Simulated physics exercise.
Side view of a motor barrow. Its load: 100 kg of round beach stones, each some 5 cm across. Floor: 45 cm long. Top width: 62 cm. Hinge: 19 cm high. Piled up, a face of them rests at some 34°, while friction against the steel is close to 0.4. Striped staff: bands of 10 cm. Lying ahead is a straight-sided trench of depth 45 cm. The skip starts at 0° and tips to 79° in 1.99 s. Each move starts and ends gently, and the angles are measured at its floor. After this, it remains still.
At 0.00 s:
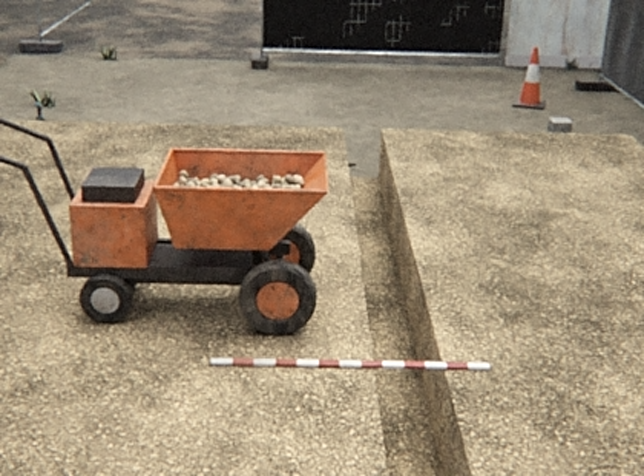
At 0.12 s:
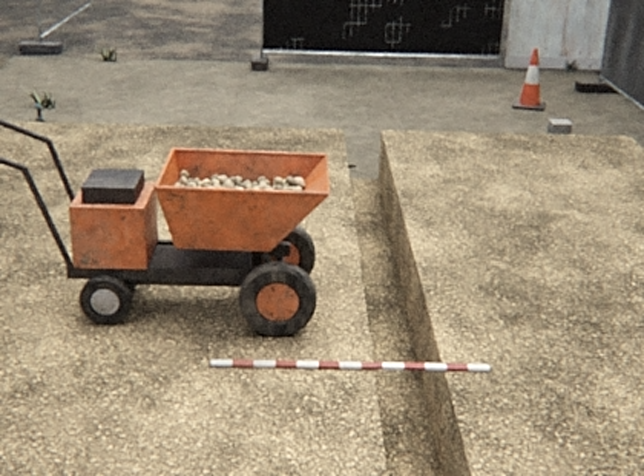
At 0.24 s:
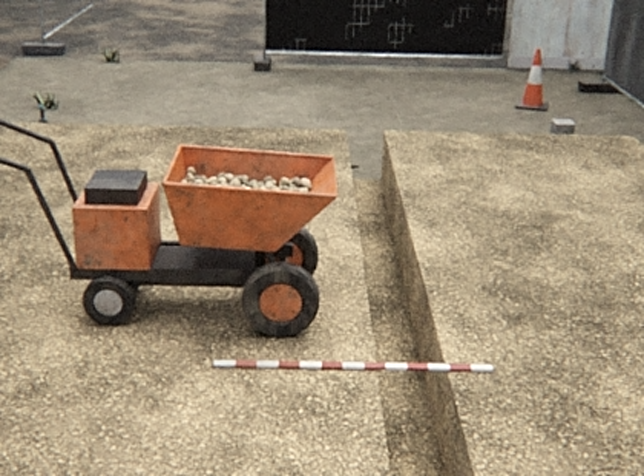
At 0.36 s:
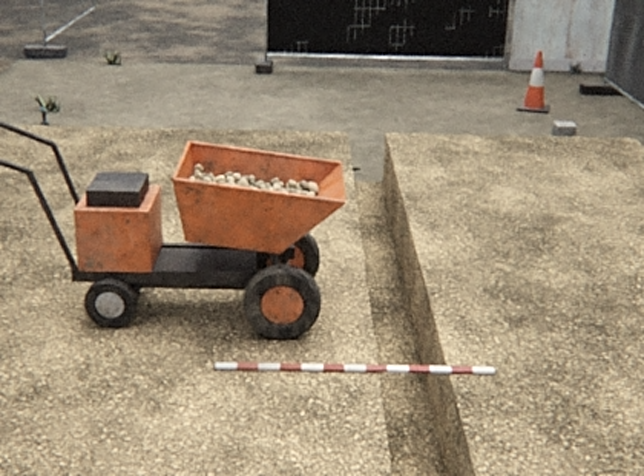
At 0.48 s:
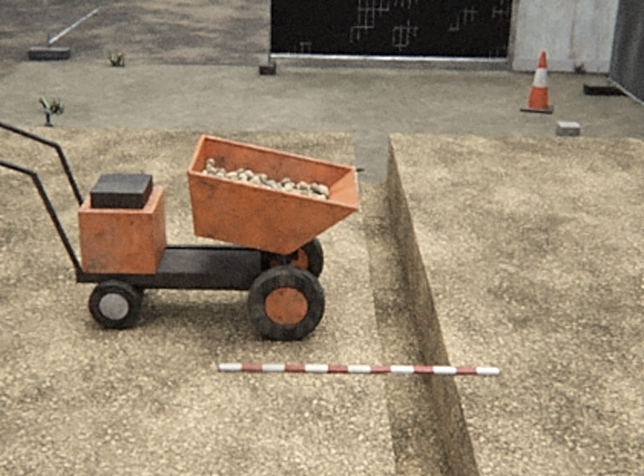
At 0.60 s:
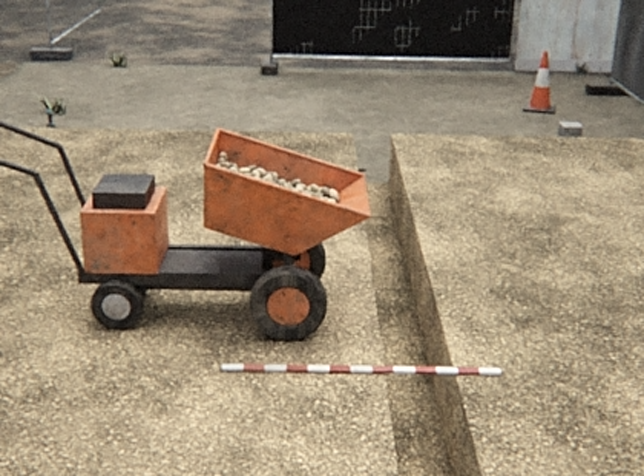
On a gravelly yard beside a narrow trench, an orange motor barrow stands with a red-and-white striped staff on the ground in front, and its skip of pale stones gradually tilts forward to the right, its rear rising.
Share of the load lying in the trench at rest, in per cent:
69 per cent.
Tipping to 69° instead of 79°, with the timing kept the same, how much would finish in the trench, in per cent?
It would be close to 60 percent.
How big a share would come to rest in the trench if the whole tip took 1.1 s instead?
My guess is near 65 percent.
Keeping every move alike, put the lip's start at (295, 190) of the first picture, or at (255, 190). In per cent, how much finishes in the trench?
Roughly 100 in a hundred from the first, 65 in a hundred from the second.
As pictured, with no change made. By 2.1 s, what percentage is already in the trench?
I'd say near 55 per cent at that time.
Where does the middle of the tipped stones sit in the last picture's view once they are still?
(422, 376).
After 1.5 s the floor is at 67°; 96 % in the skip, 4 % in the trench; the foremost stones are at (440, 314).
After 2.1 s the floor is at 79°; 16 % in the skip, 54 % in the trench, 30 % past the trench; the foremost stones are at (555, 315).
After 2.4 s the floor is at 79°; 0 % in the skip, 68 % in the trench, 31 % past the trench; the foremost stones are at (598, 329).
After 4.4 s the floor is at 79°; 0 % in the skip, 69 % in the trench, 31 % past the trench; the foremost stones are at (604, 330).
